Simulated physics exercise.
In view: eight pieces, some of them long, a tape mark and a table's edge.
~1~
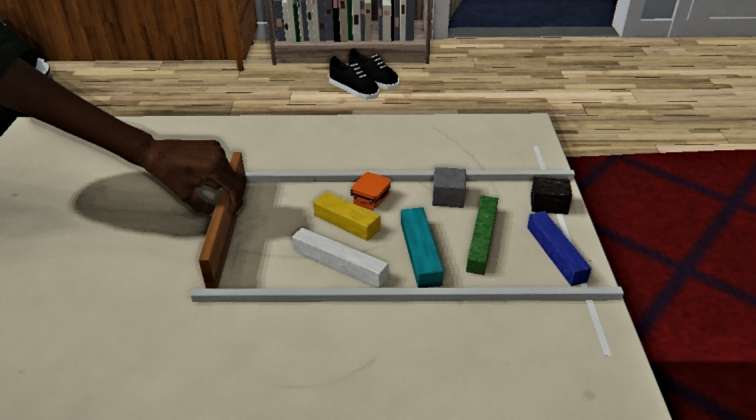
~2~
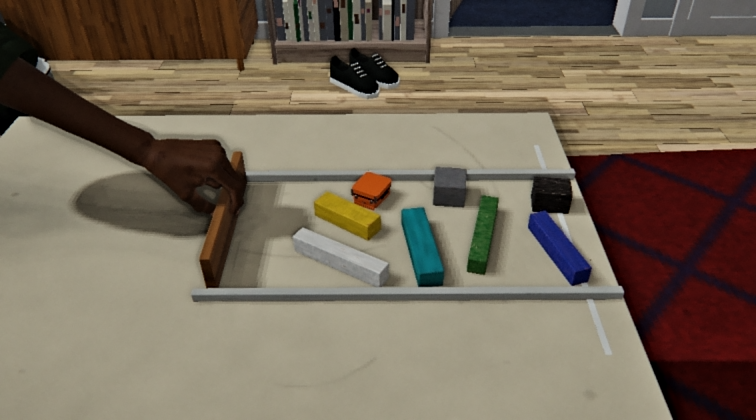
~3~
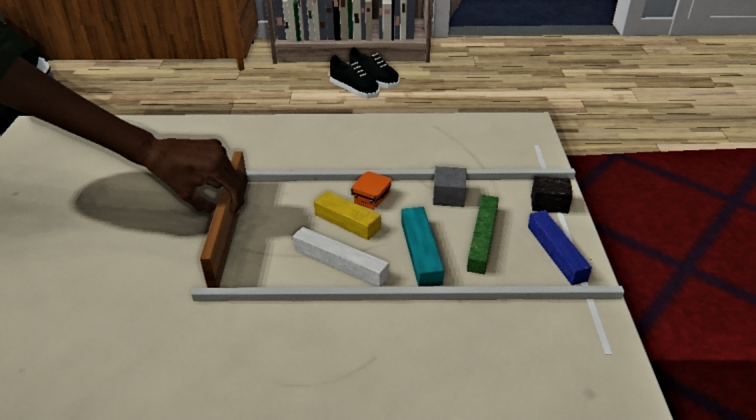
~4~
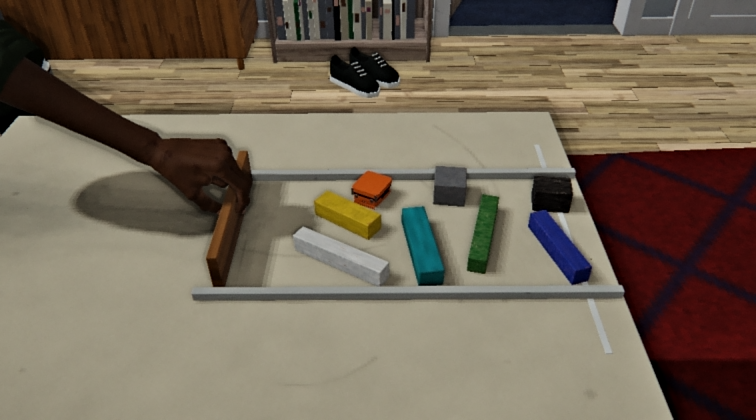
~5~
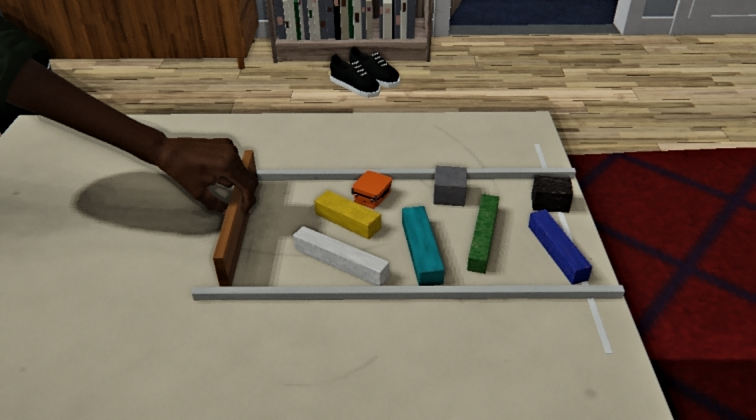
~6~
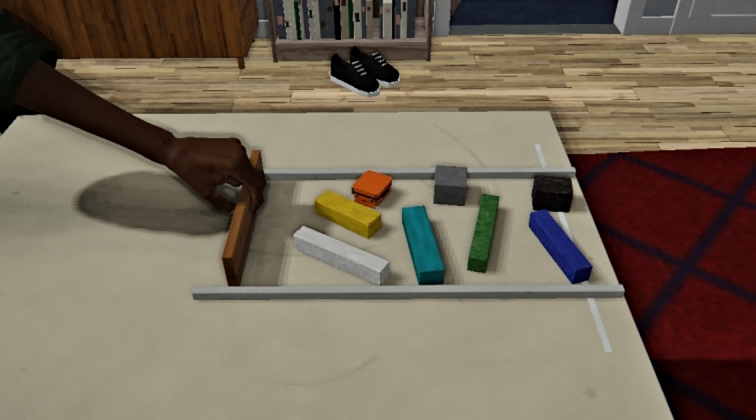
The footage shows a hand holding a brown board upright between two rails on a table, moving it slightly to the right, while the colored bars and blocks lying in front of it stay essentially still.
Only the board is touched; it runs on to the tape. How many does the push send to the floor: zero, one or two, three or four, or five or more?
As it turns out, the number that fall off is five or more.
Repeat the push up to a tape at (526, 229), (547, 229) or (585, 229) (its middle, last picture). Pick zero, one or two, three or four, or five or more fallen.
One after another: Either one or two; 3 or 4; 5 or more.
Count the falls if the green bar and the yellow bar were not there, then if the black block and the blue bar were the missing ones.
It would be 3 and 3.
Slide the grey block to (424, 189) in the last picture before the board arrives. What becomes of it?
Then it is lost.
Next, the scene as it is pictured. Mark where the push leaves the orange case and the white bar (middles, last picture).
Near (567, 181) and (585, 247).
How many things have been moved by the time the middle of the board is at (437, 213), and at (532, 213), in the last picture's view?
First 6, then 8.
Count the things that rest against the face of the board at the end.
The number is 2.
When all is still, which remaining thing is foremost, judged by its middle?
It is the yellow bar.
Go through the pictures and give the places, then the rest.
In the first picture, black block (551, 196); blue bar (557, 247); green bar (483, 233); board (226, 217); tape (565, 231).
In the second picture, blue bar (558, 246); yellow bar (347, 215).
In the third picture, green bar (484, 232); white bar (340, 257).
In the fourth picture, black block (552, 194); board (232, 215).
In the fifth picture, blue bar (558, 245); grey block (450, 186).
In the sixth picture, black block (552, 194); blue bar (559, 245); green bar (484, 231); board (246, 214); tape (566, 229).
Soon after, none off yet; black block at rest near (552, 194); blue bar at rest near (559, 245); green bar at rest near (484, 231).
Then, none off yet; black block at rest near (552, 194); blue bar at rest near (559, 245); green bar moved a little near (507, 234).
Further on, none off yet; black block moved about its own width near (590, 196); blue bar moved a little near (607, 251); green bar moved about its own width near (589, 241).
At rest, the number that fall off is five or more; fallen, turquoise stick, grey block, green bar, blue bar and black block.
